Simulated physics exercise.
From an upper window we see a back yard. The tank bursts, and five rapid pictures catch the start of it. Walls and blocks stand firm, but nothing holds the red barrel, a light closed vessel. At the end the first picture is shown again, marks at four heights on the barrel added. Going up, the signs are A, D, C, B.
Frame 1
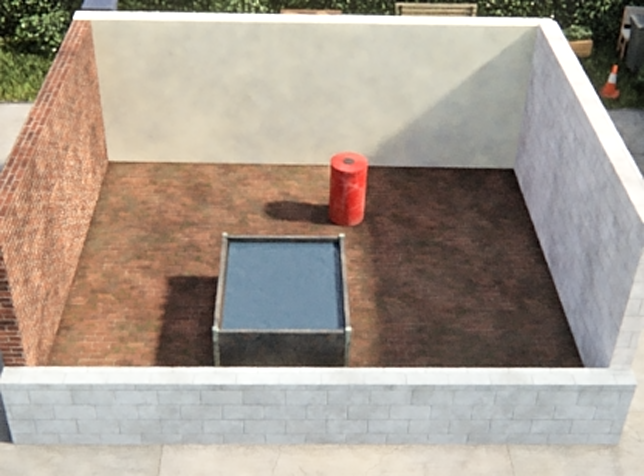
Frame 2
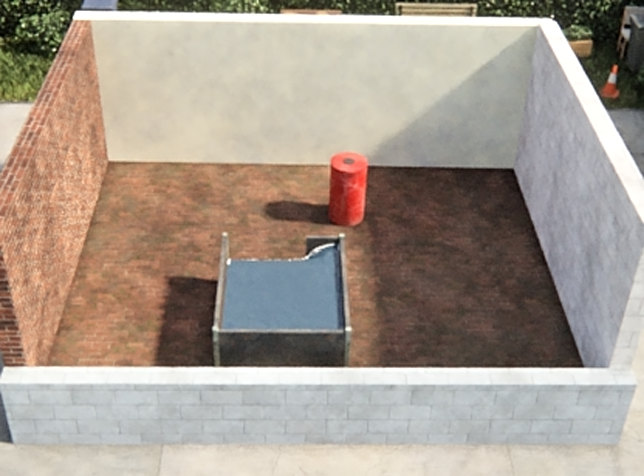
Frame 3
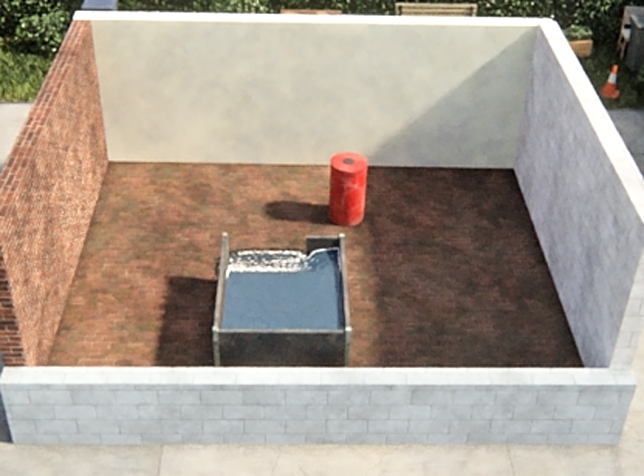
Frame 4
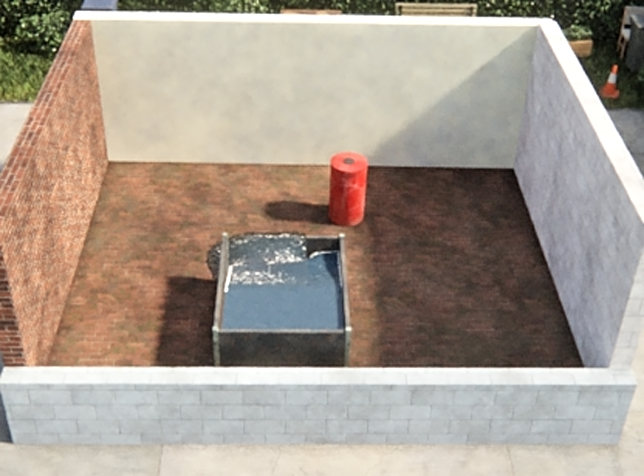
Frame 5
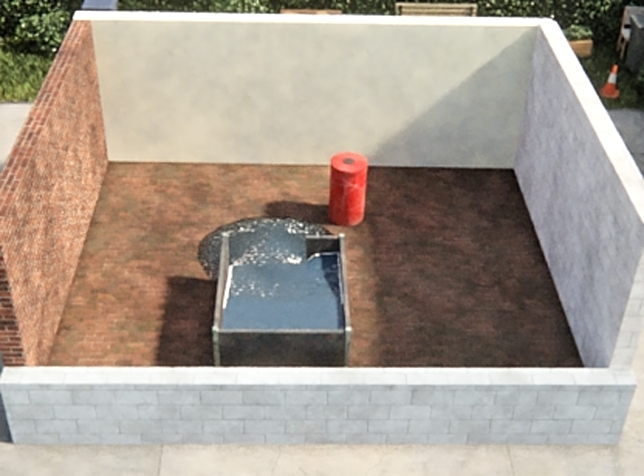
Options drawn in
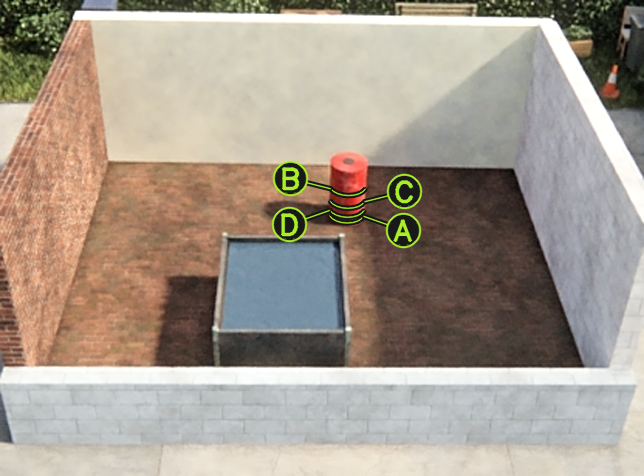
Water pours out the back of a square tank and spreads across the walled brick yard.
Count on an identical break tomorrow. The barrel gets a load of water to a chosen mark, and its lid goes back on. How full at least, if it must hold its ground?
Level D.
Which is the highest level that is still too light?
The answer is A.
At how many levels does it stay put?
Three of them.
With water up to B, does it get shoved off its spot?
No, not at all.
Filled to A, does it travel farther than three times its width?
No.
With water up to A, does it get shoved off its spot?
Yes, that goes wrong.
On the marked copy, A at (347, 223); B at (348, 195); C at (347, 208); D at (347, 217); from the bottom up A, D, C, B.
With A, it is pushed about its own width away.
With B, it does not move.
With C, it does not move.
With D, it shifts by a finger or two and stays.
